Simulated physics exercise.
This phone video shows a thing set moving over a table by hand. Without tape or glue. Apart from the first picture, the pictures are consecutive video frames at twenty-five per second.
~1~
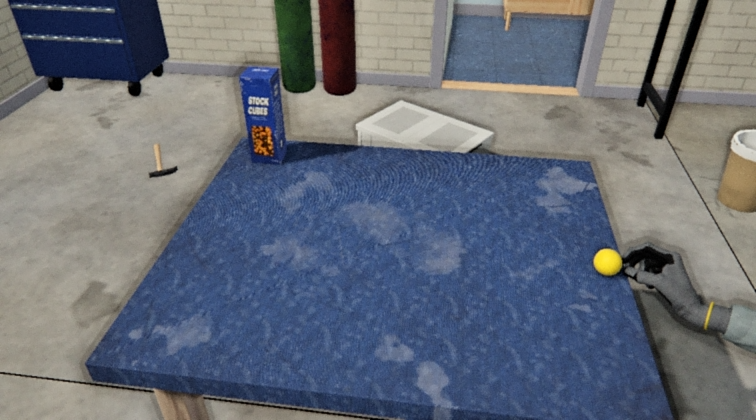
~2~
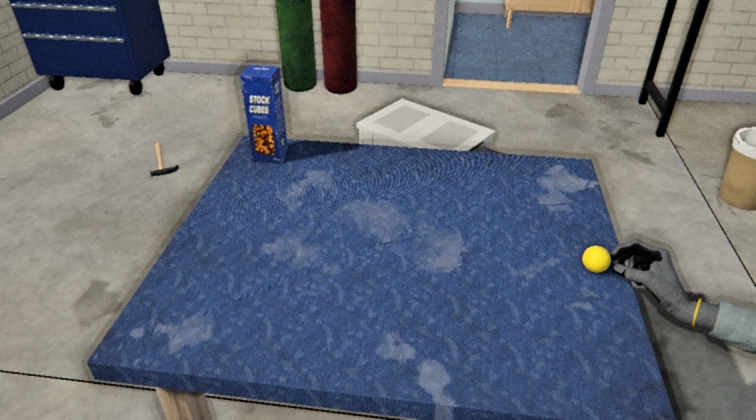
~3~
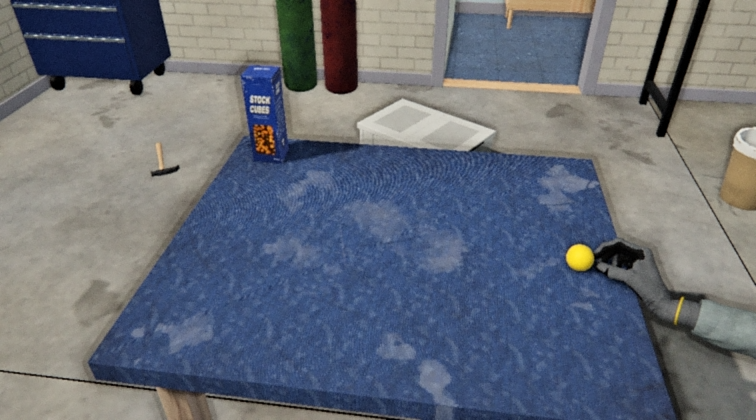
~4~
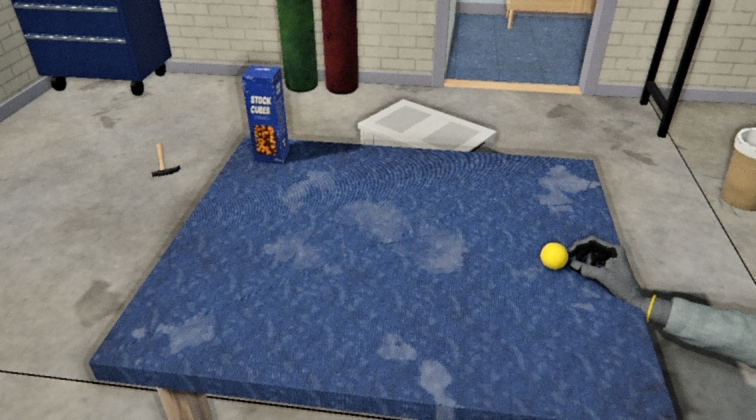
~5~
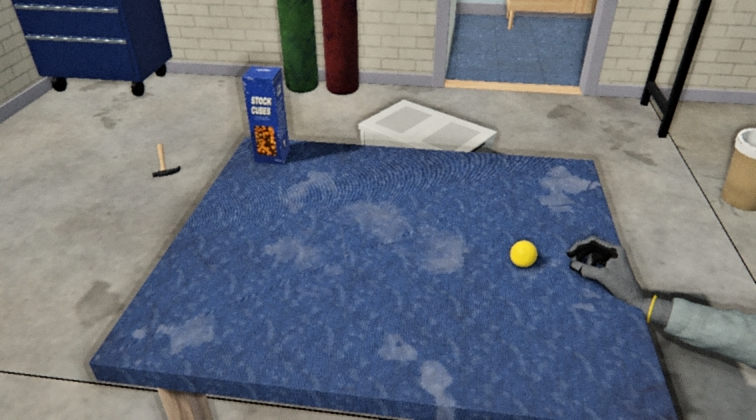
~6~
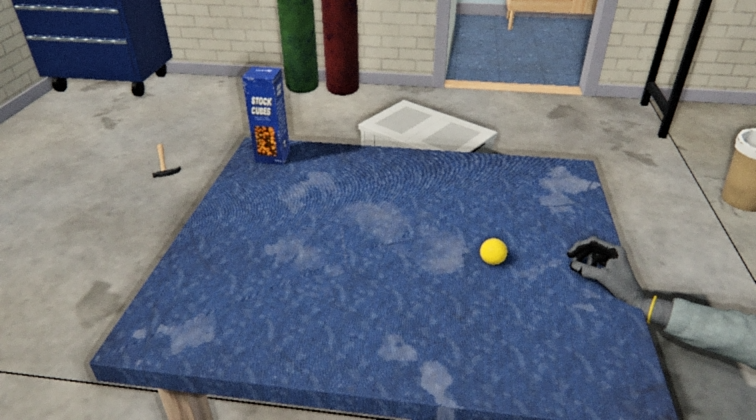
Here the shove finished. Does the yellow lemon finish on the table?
No, it finishes off the table.
Then, 0.20 s past the last view, yellow lemon displaced well along near (352, 239).
Then, 0.60 s past the last view, yellow lemon now off the table.
Then, 0.90 s past the last view, things are still on the move.
Then, 1.20 s past the last view, as before.
Finally, off the table, yellow lemon.
